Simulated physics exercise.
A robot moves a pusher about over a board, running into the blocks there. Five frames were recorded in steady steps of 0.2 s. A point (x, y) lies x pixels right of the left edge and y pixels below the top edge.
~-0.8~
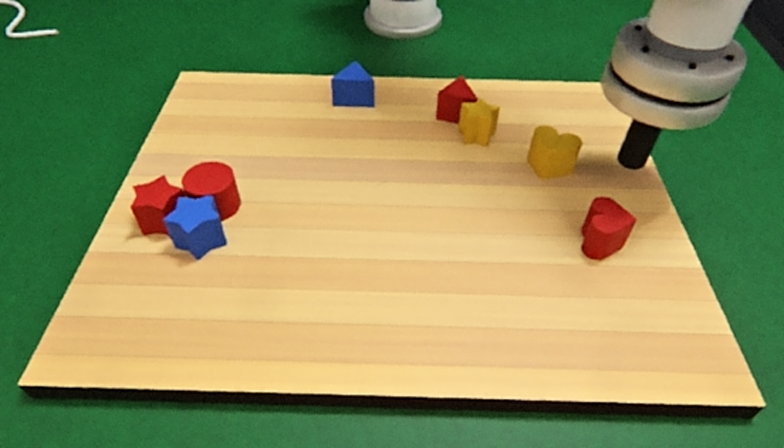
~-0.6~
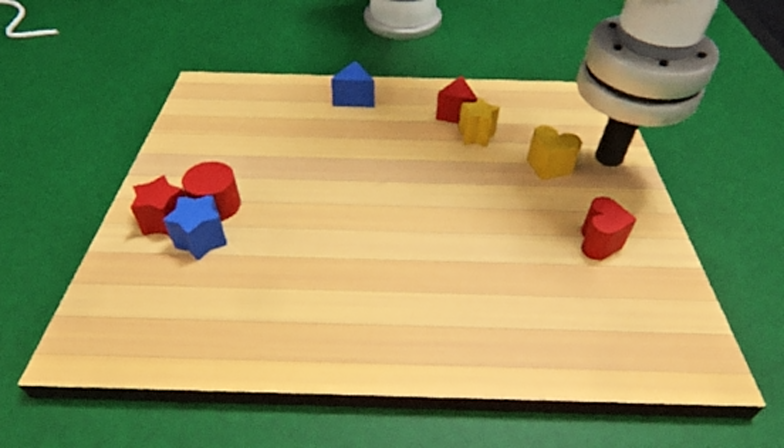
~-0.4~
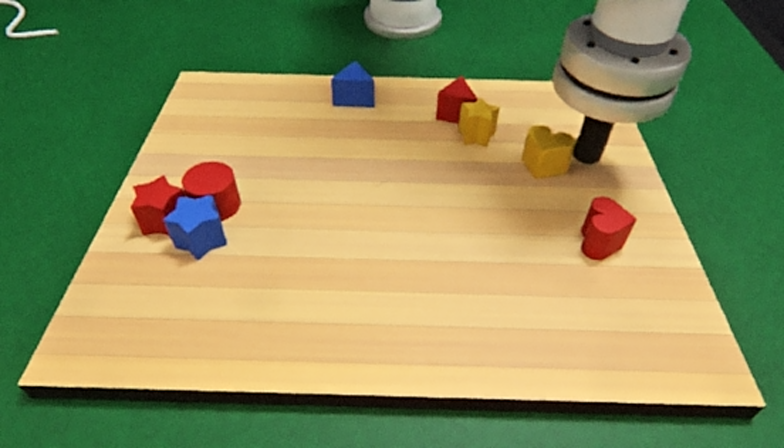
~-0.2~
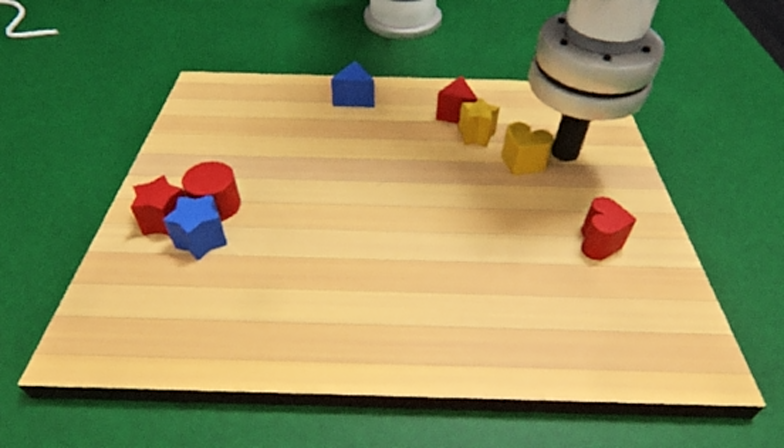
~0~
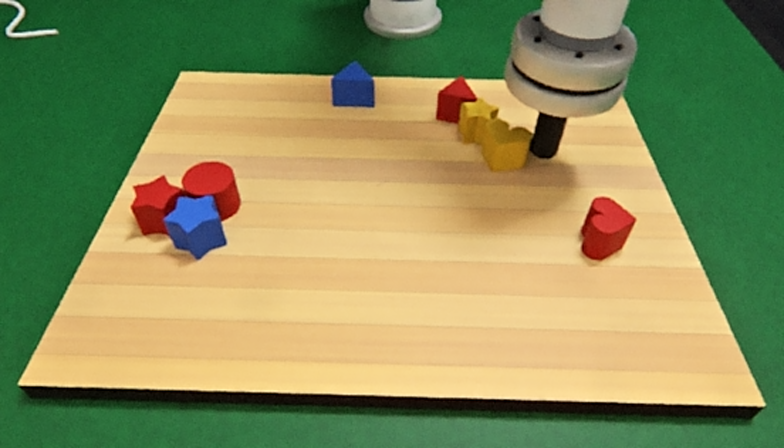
The footage shows a robot's dark pusher moving left over a wooden board of red, blue and yellow blocks, meeting the yellow heart and pushing it a short way left, up beside the yellow star.
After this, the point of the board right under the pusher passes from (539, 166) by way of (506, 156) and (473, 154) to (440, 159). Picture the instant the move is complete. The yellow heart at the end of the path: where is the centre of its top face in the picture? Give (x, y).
Roughly at (405, 134).
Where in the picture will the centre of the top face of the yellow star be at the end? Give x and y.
Its top middle is near (457, 107).
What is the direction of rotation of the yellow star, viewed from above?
Rotates clockwise.
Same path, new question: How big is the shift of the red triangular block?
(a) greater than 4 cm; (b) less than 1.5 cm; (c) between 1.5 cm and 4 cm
b - less than 1.5 cm.
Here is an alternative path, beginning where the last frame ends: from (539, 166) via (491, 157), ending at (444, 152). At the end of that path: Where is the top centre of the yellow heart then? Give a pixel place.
It should be at (410, 128) by then.
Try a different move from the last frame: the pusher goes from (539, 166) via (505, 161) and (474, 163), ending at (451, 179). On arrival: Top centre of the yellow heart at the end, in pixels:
The centre of its top face lies at (427, 131).
On the path given first. One third of the way, pusher (508, 141); yellow star (465, 108), turned 65° clockwise; yellow heart (473, 128), turned 25° anticlockwise.
Two thirds of the way, pusher (474, 140); yellow star (457, 107), turned 95° clockwise; yellow heart (439, 130), turned 35° anticlockwise.
At the end, pusher (442, 145); red triangular block in place; yellow star (457, 107), turned 95° clockwise; yellow heart (405, 134), turned 30° anticlockwise.
